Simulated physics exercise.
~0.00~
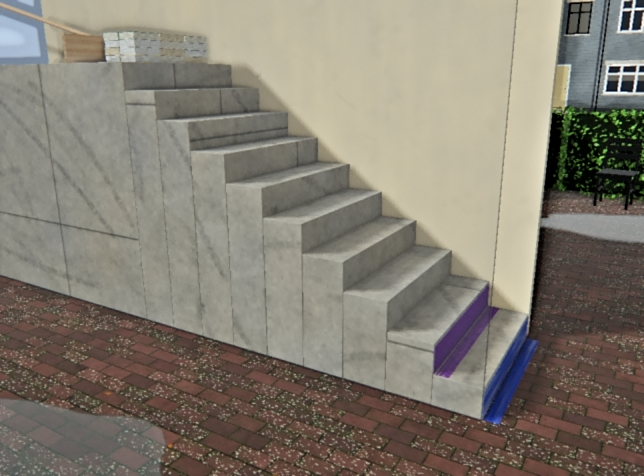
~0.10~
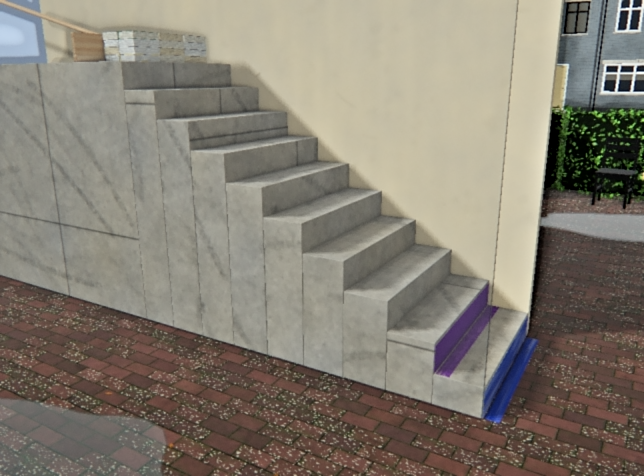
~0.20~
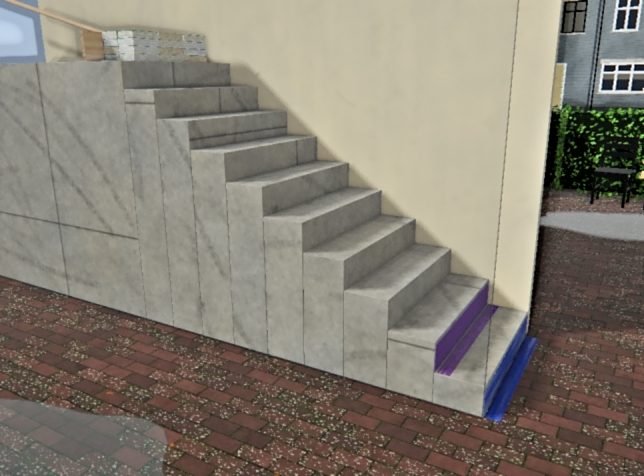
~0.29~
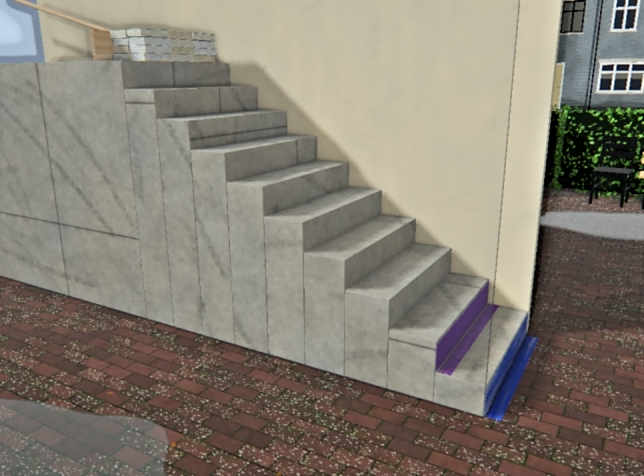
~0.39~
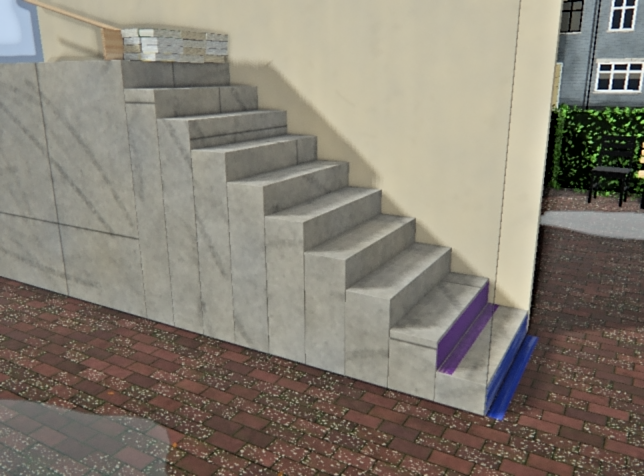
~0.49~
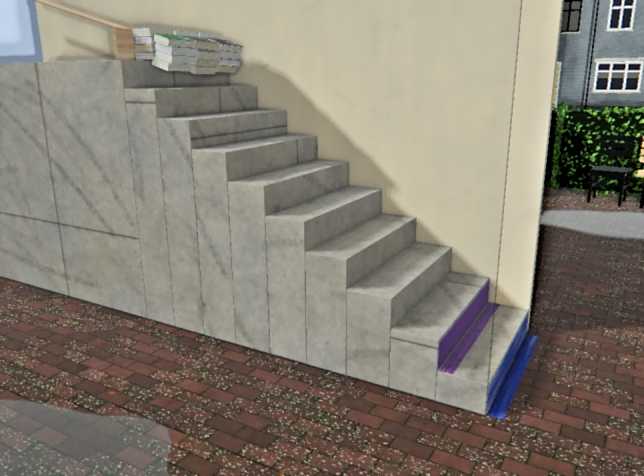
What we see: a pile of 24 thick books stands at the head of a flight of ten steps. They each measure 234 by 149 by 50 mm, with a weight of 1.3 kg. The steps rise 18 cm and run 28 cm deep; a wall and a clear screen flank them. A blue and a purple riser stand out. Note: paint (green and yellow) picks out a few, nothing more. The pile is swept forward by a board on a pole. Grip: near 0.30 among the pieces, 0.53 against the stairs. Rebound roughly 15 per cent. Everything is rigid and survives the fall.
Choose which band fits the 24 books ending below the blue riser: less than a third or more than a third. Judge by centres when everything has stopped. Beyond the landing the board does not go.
Fewer than one in three.
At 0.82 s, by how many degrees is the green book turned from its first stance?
Some 100 degrees.
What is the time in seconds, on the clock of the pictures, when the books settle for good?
That happens at roughly 3.0 seconds.
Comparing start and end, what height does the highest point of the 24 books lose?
I'd put it at around 28 cm.
Around 0.58 s, none of the 24 books below the blue riser, 24 disturbed; green book tipped 28°, 18 cm lower; yellow book tipped 26°, 17 cm lower.
Around 0.82 s, none of the 24 books below the blue riser, 24 disturbed; green book on its side; yellow book tipped 49°, 29 cm lower.
Around 1.22 s, none of the 24 books below the blue riser, 24 disturbed; green book on its side; yellow book tipped 52°, 31 cm lower.
Around 1.98 s, 3 of the 24 books below the blue riser; yellow book tipped 40°, 32 cm lower; green book tipped 12°, 1.76 m lower.
Finally (3.3 s), 4 of the 24 books below the blue riser; green book upside down; yellow book tipped 40°, 32 cm lower. That is 17 per cent. Seen by the last camera, middles, green book near (558, 398), yellow book near (204, 106).
